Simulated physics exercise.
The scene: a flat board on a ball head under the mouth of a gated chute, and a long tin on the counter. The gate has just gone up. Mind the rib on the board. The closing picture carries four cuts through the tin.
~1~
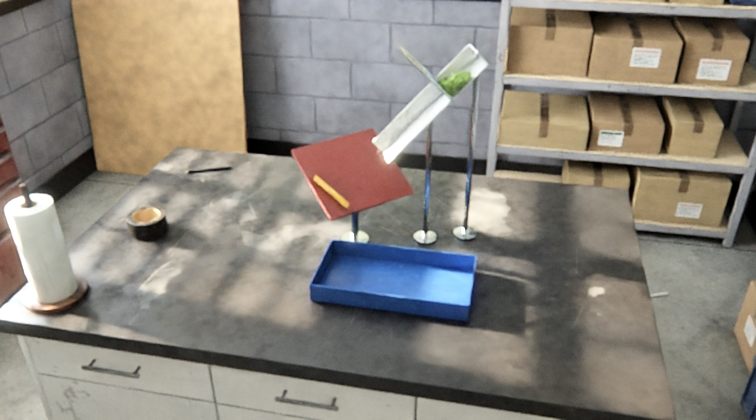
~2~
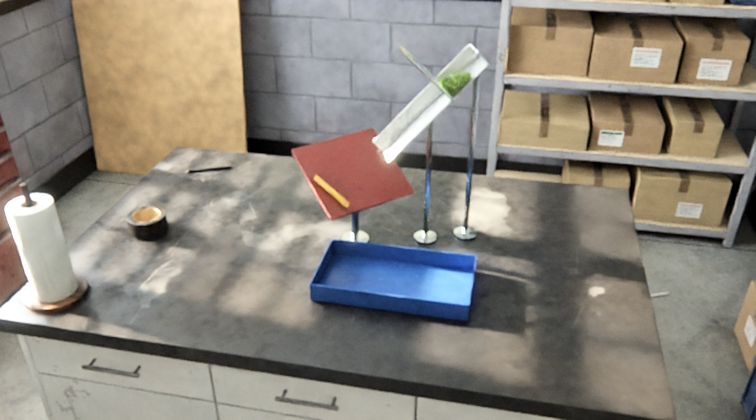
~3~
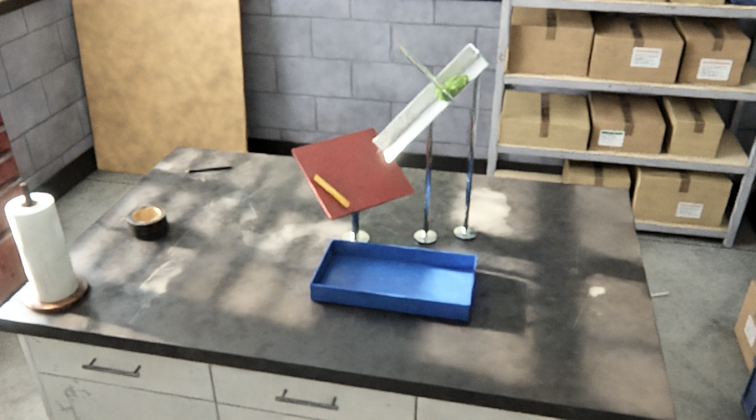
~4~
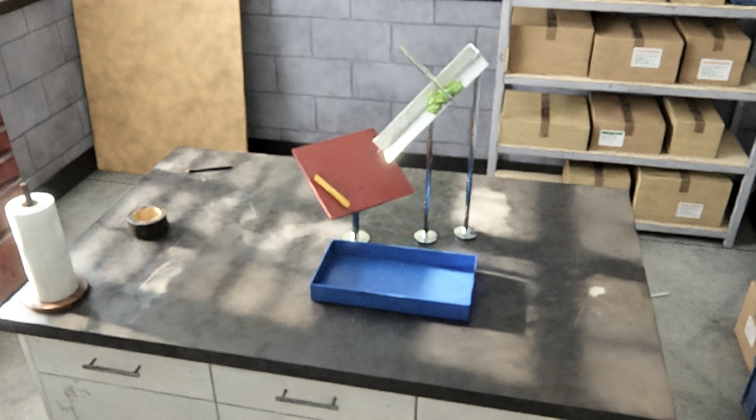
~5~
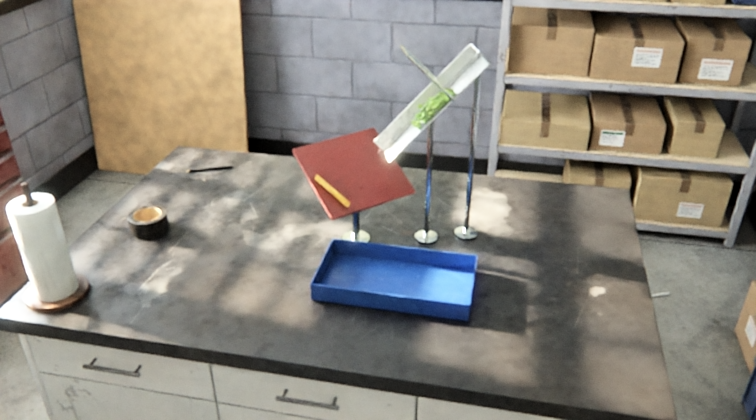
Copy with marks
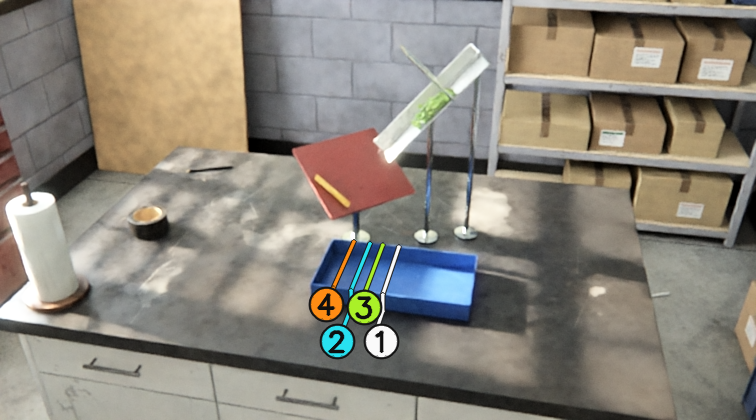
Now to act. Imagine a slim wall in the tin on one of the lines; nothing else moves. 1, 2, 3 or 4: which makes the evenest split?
It is 3.
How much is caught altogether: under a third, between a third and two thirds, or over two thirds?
About that: Over two thirds.
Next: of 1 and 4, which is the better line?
Here it is line 1.
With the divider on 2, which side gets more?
More lands on the right.
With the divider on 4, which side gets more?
More lands on the right.
On the marked copy, line 1 crosses the front rim at (382, 293); line 2 crosses the front rim at (351, 289); line 3 crosses the front rim at (365, 291); line 4 crosses the front rim at (333, 287).
Choosing 1, of what is caught, the larger part on the left of the divider, about a tenth on the right.
Choosing 2, of what is caught, about a tenth on the left of the divider, the larger part on the right.
Choosing 3, of what is caught, roughly half on the left of the divider, roughly half on the right.
Choosing 4, of what is caught, just a few on the left of the divider, almost all on the right.
